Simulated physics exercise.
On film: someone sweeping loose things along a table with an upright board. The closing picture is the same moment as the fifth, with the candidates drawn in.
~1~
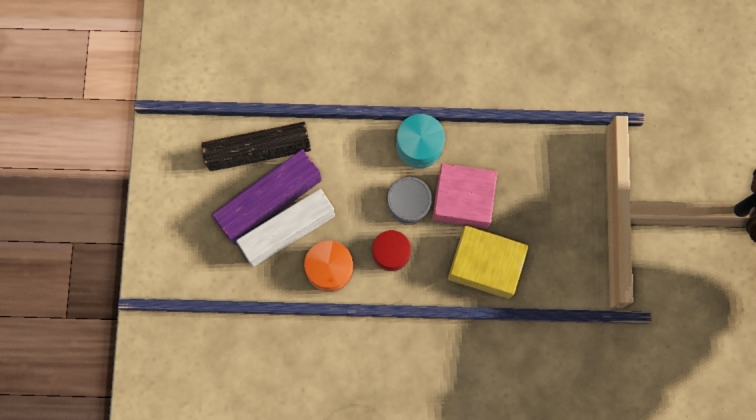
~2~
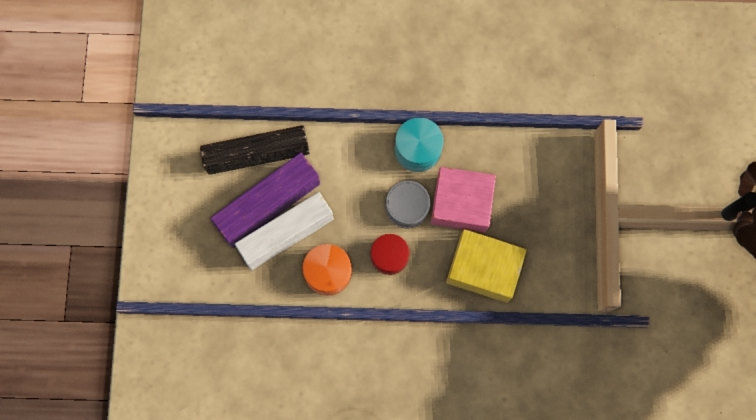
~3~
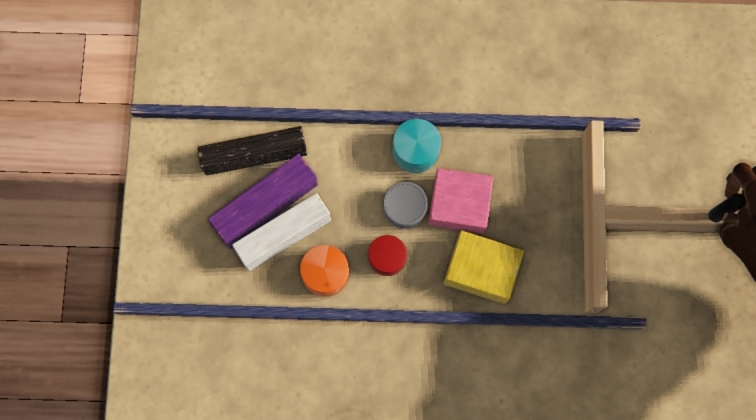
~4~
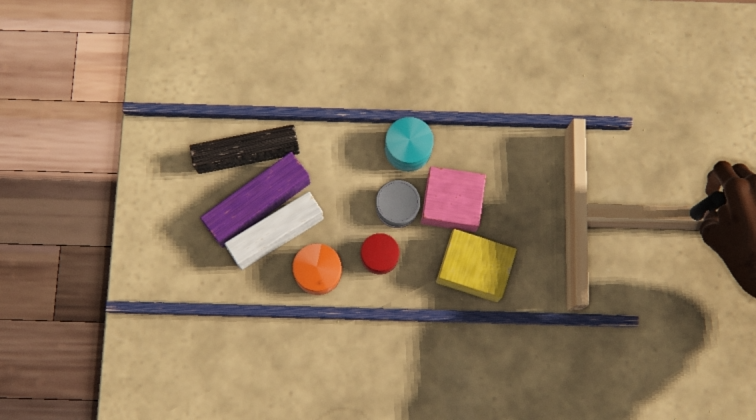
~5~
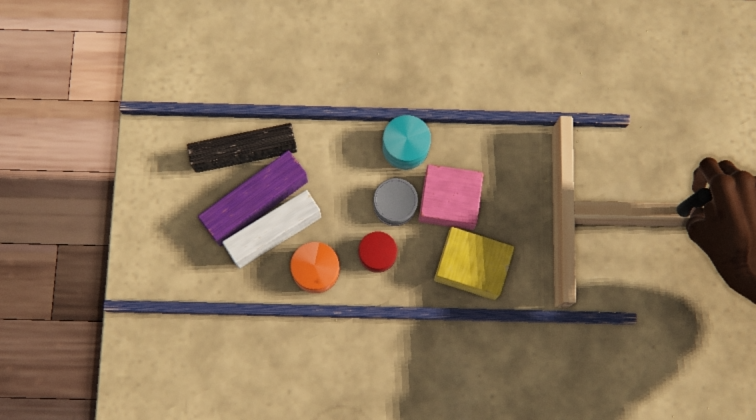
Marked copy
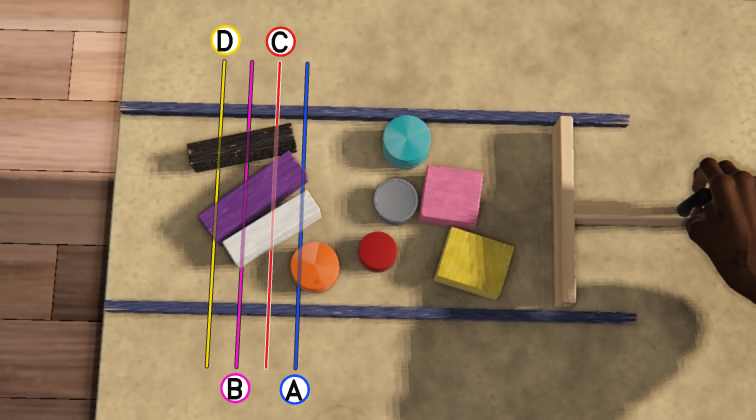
A hand sliding an upright wooden board slowly left between two blue strips, toward colourful blocks and discs that stay unmoved.
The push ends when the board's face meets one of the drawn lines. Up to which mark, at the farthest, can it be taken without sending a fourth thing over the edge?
Stop at D.
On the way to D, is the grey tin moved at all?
Yes.
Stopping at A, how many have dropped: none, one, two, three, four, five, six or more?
The count is none.
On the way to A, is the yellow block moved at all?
Yes.
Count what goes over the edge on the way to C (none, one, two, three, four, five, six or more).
The count is none.
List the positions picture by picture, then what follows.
The first frame shows red tin (391, 251); orange tin (329, 267); pink block (465, 196).
The second frame shows board (612, 211); grey tin (407, 205).
The third frame shows board (599, 212); white bar (282, 232).
The fourth frame shows board (581, 210); purple bar (256, 200).
The fifth frame shows board (568, 207); red tin (378, 252); orange tin (315, 268); pink block (451, 197).
On the marked copy, A at (302, 211); B at (245, 209); C at (273, 210); D at (216, 209).
With D. Early on, board (442, 204); yellow block (399, 272); orange tin (309, 270).
Further on, board (316, 201); purple bar (188, 183); white bar (188, 249).
At the end, board (216, 199); purple bar over the edge; white bar over the edge; two fallen.
As for the rest, A is within the limit but short; B is within the limit but short; C is within the limit but short.
